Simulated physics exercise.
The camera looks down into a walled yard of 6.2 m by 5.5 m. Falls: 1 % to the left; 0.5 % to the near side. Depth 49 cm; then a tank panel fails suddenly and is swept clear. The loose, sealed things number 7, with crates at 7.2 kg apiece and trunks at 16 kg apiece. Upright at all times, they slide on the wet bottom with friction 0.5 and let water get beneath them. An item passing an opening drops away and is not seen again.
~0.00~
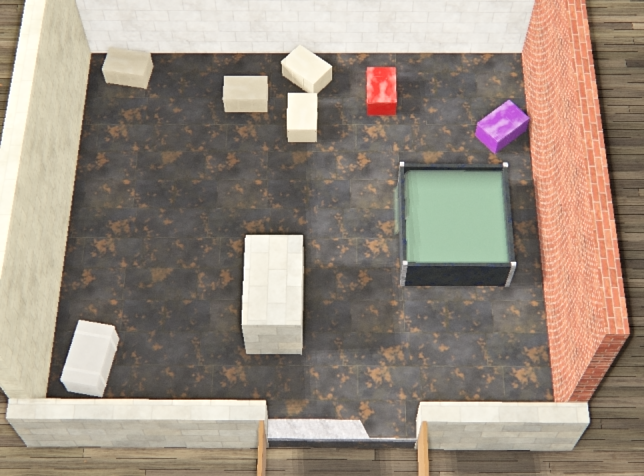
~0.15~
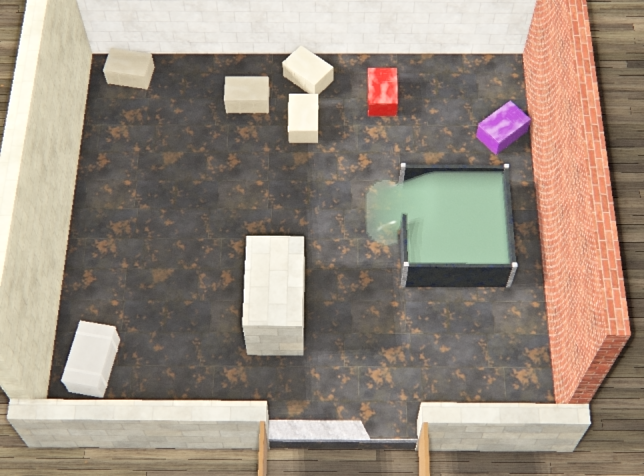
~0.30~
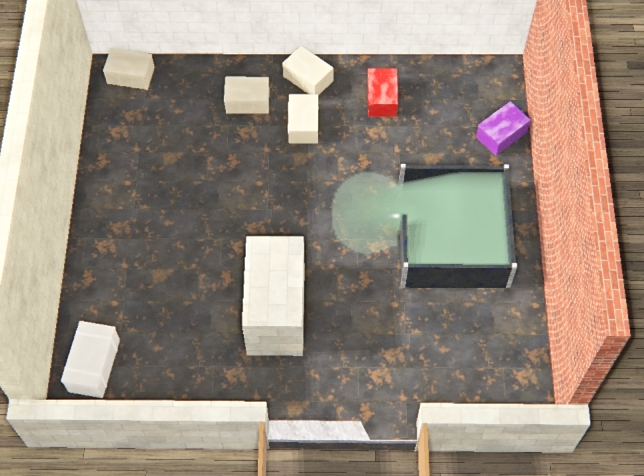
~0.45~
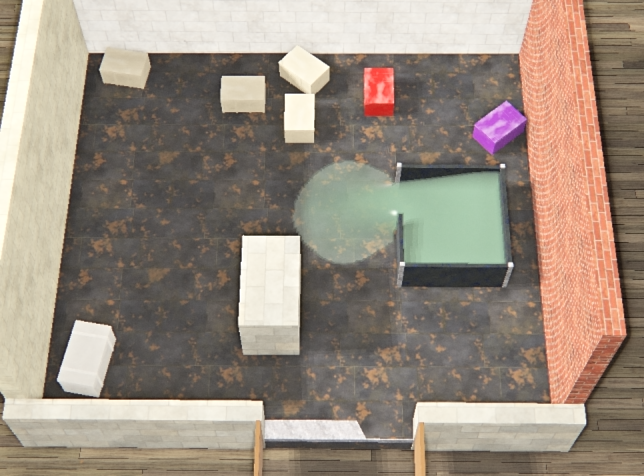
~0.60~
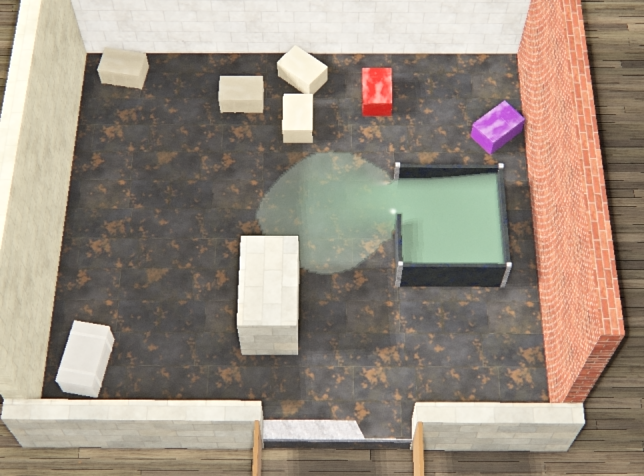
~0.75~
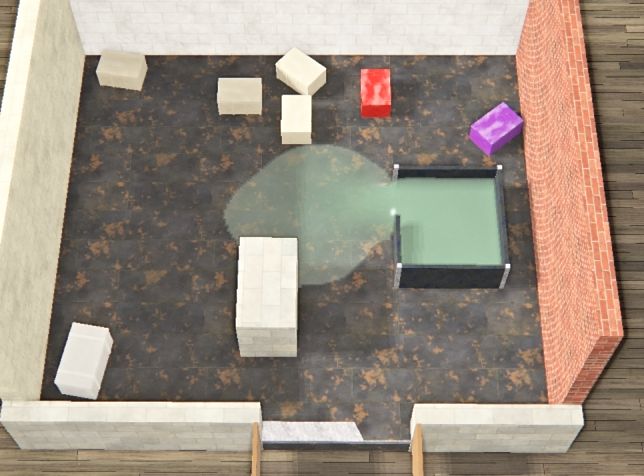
In a walled yard with a dark, rust-flecked floor, pale blocks, a red crate and a purple crate sit around a square tank of greenish water. Water emerges through the tank's left side and spreads leftward across the floor in a widening rounded sheet, reaching the large pale block, while the crates stay still.
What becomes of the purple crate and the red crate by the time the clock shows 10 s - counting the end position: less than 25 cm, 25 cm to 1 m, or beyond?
In the end the purple crate remains nearly in place. The red crate remains nearly in place.
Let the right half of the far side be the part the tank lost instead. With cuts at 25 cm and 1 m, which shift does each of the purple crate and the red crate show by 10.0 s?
Log: Purple crate large displacement; red crate large displacement.
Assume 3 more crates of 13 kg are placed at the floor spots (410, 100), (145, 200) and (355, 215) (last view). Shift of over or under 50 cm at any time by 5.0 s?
One by one: Below the mark, beyond the mark, beyond the mark.
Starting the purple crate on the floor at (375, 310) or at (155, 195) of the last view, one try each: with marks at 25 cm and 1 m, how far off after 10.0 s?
From the first spot it does not really budge, and from the second it drifts partway.
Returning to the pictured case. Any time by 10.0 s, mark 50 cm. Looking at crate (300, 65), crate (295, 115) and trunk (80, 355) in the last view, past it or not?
First one stayed inside, second one went too far, third one went too far.
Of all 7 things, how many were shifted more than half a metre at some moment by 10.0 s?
I count 4 of them.
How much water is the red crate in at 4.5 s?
Depth: About 1 cm.
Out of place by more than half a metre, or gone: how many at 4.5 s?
My count gives 2.
After 2.0 s the purple crate is near (498, 123), 0.0 m from its start, aground; the red crate is near (376, 87), 0.0 m from its start, aground; 0 of 7 are out; 1 afloat.
After 4.5 s the purple crate is near (498, 123), 0.0 m from its start, aground; the red crate is near (376, 87), 0.0 m from its start, aground; 0 of 7 are out; 3 afloat.
After 7.0 s the purple crate is near (498, 123), 0.0 m from its start, aground; the red crate is near (376, 87), 0.0 m from its start, aground; 0 of 7 are out; 3 afloat.
After 10.0 s the purple crate is near (498, 123), 0.0 m from its start, aground; the red crate is near (376, 87), 0.0 m from its start, aground; 0 of 7 are out; 4 afloat.
